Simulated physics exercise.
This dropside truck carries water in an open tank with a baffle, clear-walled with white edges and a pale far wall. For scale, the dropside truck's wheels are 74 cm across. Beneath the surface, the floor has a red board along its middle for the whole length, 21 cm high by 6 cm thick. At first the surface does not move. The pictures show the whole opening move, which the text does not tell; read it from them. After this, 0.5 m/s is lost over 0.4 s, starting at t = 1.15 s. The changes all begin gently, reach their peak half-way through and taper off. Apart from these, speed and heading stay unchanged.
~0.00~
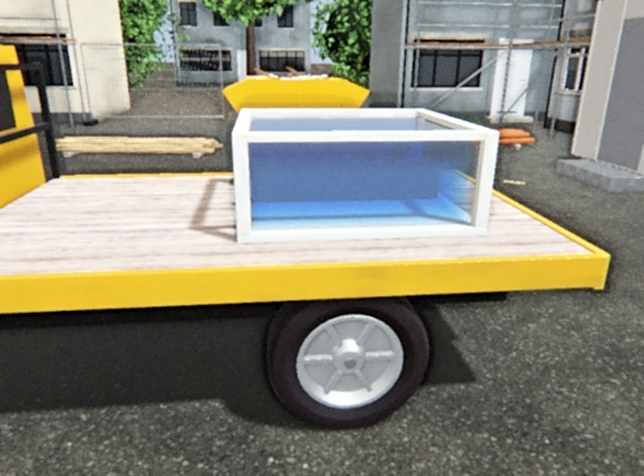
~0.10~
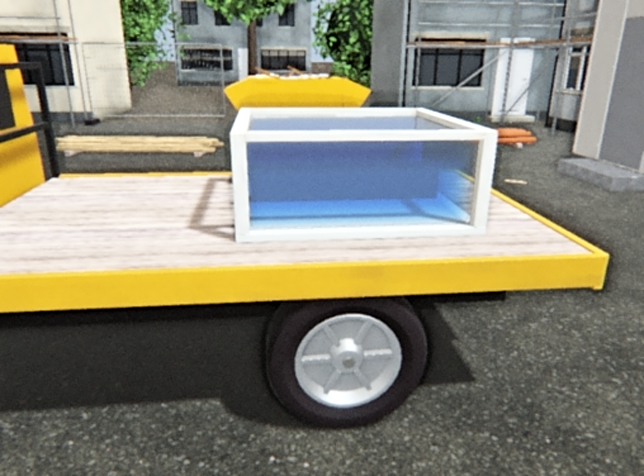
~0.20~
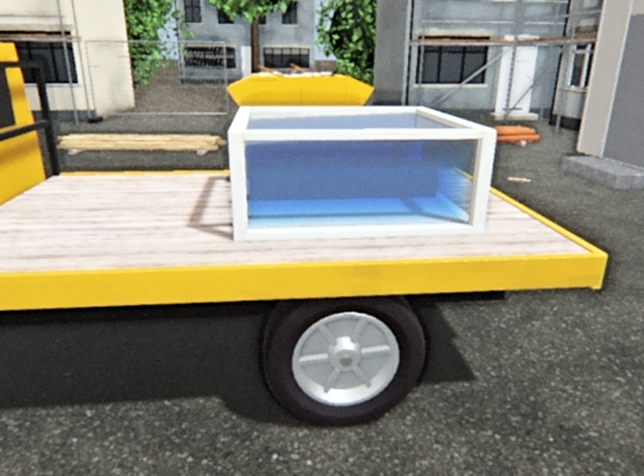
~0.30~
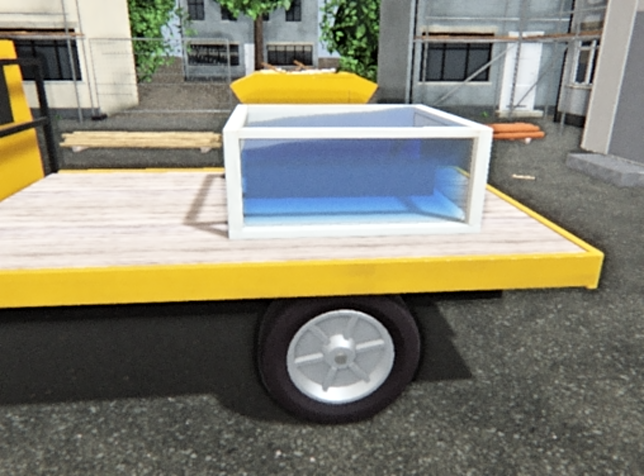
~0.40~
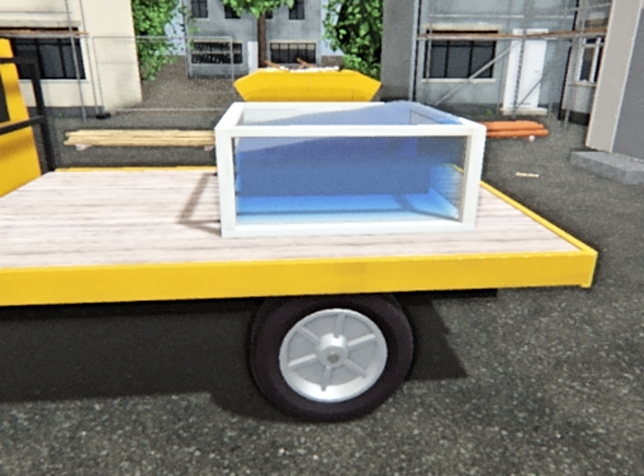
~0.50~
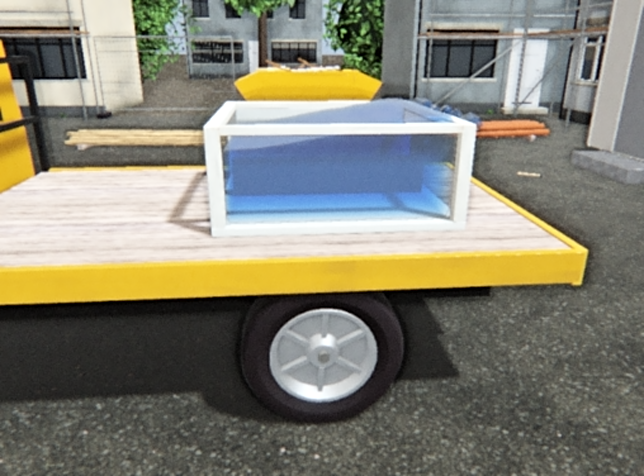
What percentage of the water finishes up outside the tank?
About 3 per cent.
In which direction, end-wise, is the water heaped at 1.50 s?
It is heaped towards the forward side.
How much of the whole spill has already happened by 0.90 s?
I'd say somewhere near 20 per cent.
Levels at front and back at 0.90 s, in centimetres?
About 42 cm at the front, 40 cm at the back.
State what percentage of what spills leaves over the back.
I'd estimate some 20 percent of what spills.
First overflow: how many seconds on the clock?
I'd put it at near 0.8 seconds.
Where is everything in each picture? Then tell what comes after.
In the first frame, the surface is at (266, 118) by the front wall; at (407, 118) by the back wall; it lies level with the rim line; the front is on the left, levels are read along the far wall; a wheel hub at (352, 368).
In the second frame, the surface is at (265, 118) by the front wall; at (406, 117) by the back wall; it lies level with the rim line.
In the third frame, the surface is at (264, 117) by the front wall; at (406, 115) by the back wall; it lies level with the rim line.
In the fourth frame, the surface is at (262, 124) by the front wall; at (404, 105) by the back wall; it climbs 7° towards the back.
In the fifth frame, the surface is at (258, 125) by the front wall; at (401, 101) by the back wall; it climbs 9° towards the back.
In the sixth frame, the surface is at (250, 123) by the front wall; at (394, 99) by the back wall; it climbs 9° towards the back; a wheel hub at (325, 362).
By 0.90 s the surface is 42 cm up at the front and 40 cm at the back; 1 per cent is out, over the back.
By 1.50 s the surface is 46 cm up at the front and 33 cm at the back; 1 per cent is out, over the back.
By 2.10 s the surface is 37 cm up at the front and 47 cm at the back; 2 per cent is out, over the front and the back.
By 4.53 s 3 per cent is out, mostly over the front, some over the back, 14 of 449 litres.
